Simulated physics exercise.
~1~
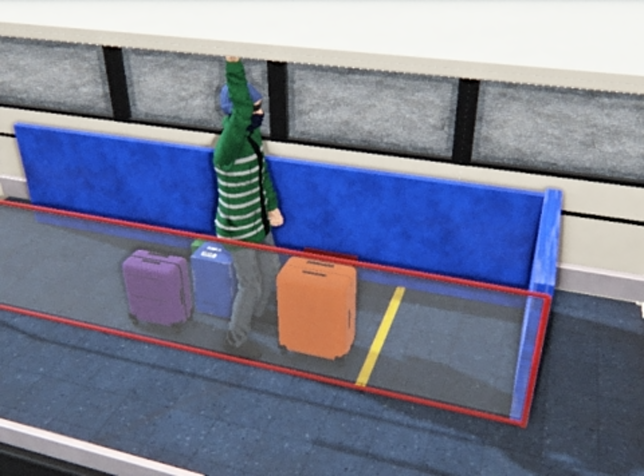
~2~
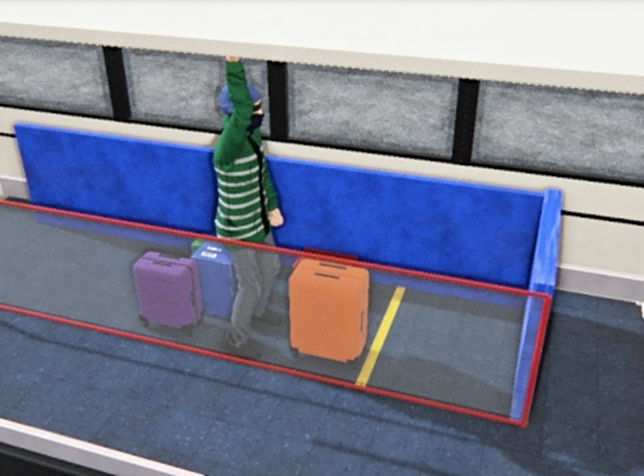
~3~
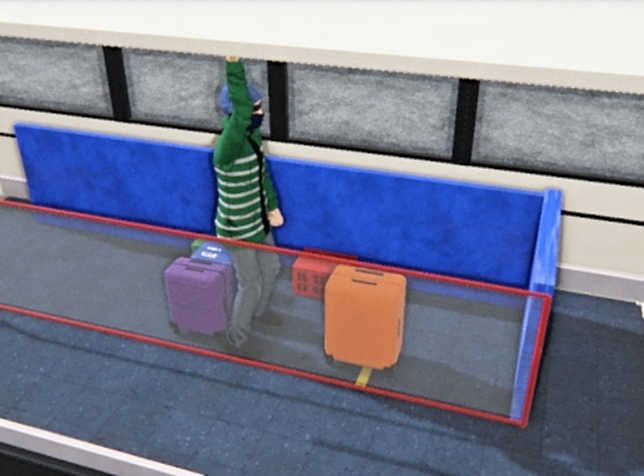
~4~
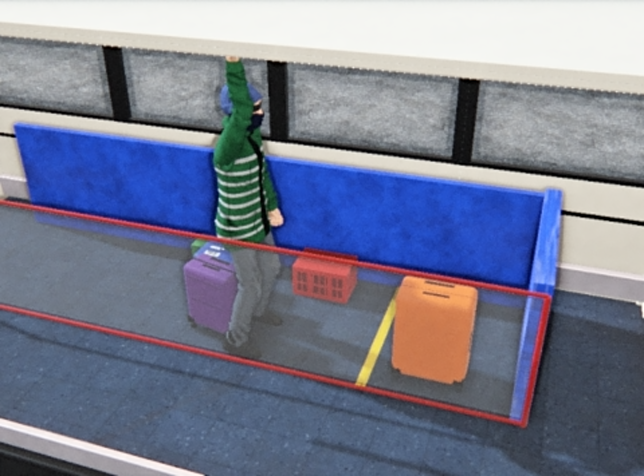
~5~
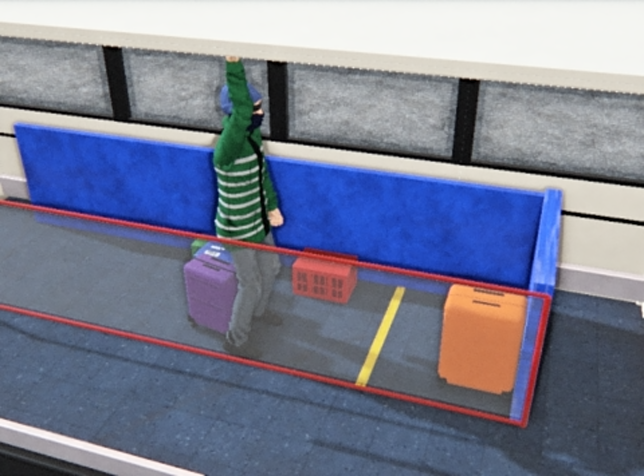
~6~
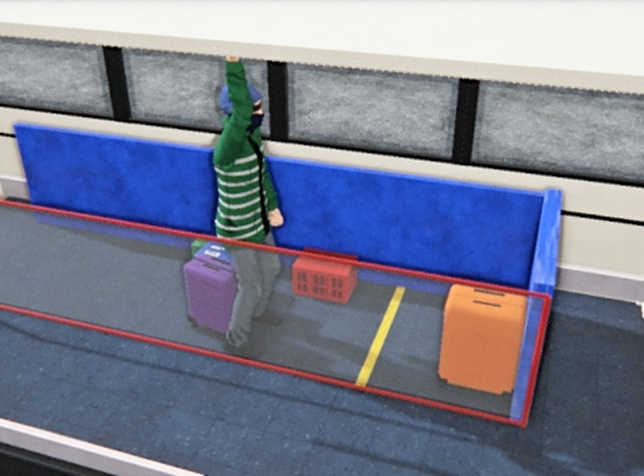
In this clip, an orange suitcase and a smaller purple one roll right past a standing traveller with a raised arm, revealing a red crate; the purple case stops by the traveller's legs, short of the yellow line, while the orange one crosses it and halts near the blue end panel.
